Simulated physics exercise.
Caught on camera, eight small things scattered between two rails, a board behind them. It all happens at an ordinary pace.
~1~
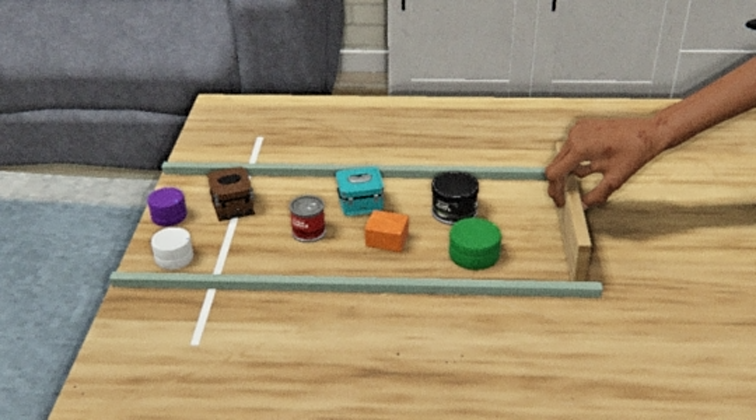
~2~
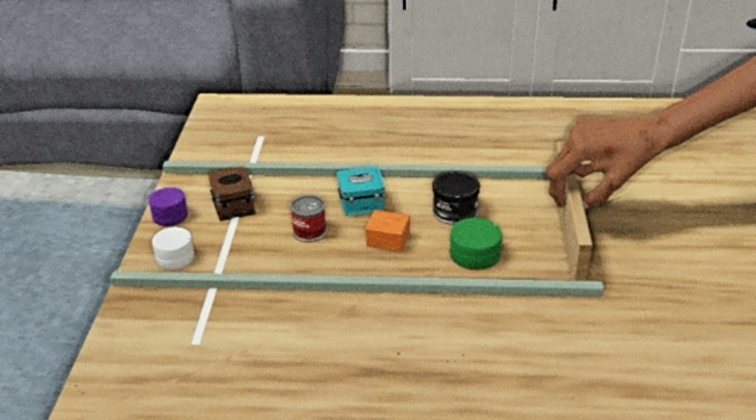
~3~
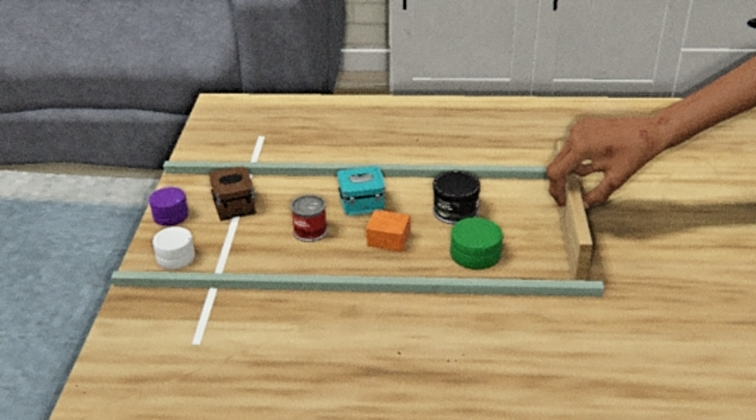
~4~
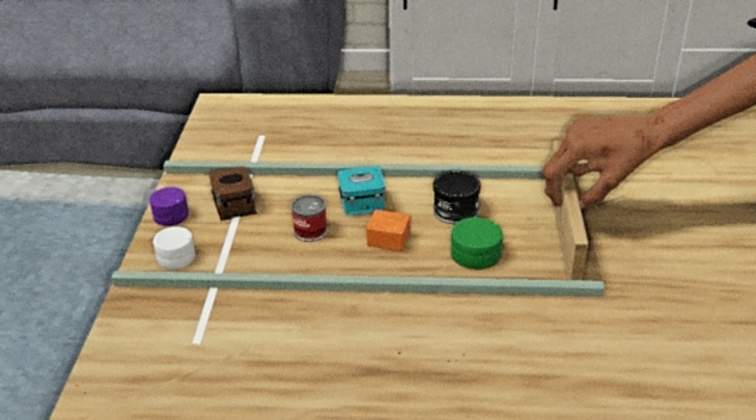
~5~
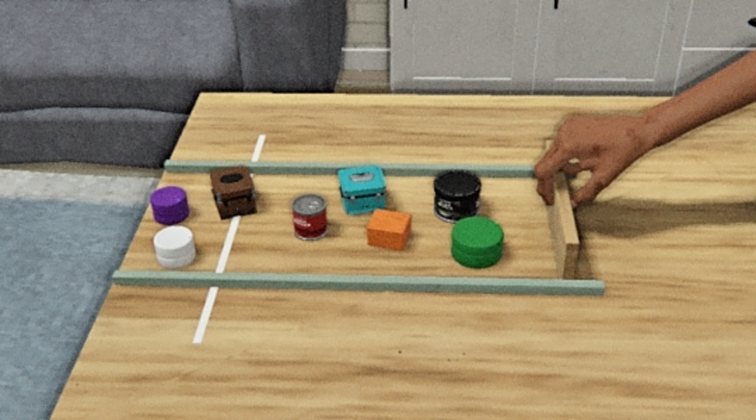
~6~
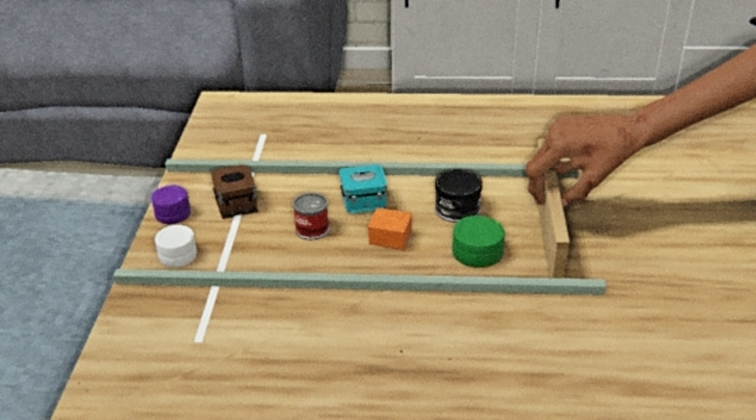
A hand held a wooden board upright at the right end of two rails, then slid it slightly left, while the eight small containers and blocks between the rails stayed where they were.
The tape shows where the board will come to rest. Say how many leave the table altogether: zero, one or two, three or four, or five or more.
As it turns out, the number that fall off is one or two.
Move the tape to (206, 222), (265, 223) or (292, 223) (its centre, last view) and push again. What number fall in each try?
Down on the floor: 3, 0 and 0.
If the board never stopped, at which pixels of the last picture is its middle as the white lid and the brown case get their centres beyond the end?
At (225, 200) for the white lid; at (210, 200) for the brown case.
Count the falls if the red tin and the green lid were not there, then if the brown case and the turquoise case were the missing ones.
First 1, then 0.
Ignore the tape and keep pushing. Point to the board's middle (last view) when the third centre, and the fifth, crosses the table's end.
Near (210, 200) and (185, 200).
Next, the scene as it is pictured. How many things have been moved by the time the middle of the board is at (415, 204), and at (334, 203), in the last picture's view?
The counts are 4 and 5.
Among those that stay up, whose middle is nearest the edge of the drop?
Foremost is the white lid.
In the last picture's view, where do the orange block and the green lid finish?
First (189, 223), then (199, 247).
Soon after, none off yet; purple lid at rest near (171, 205); white lid at rest near (176, 246); brown case at rest near (235, 191).
After that, none off yet; purple lid at rest near (171, 205); white lid at rest near (176, 246); brown case displaced a little near (213, 195).
In the end, the number that fall off is one or two; gone, purple lid.
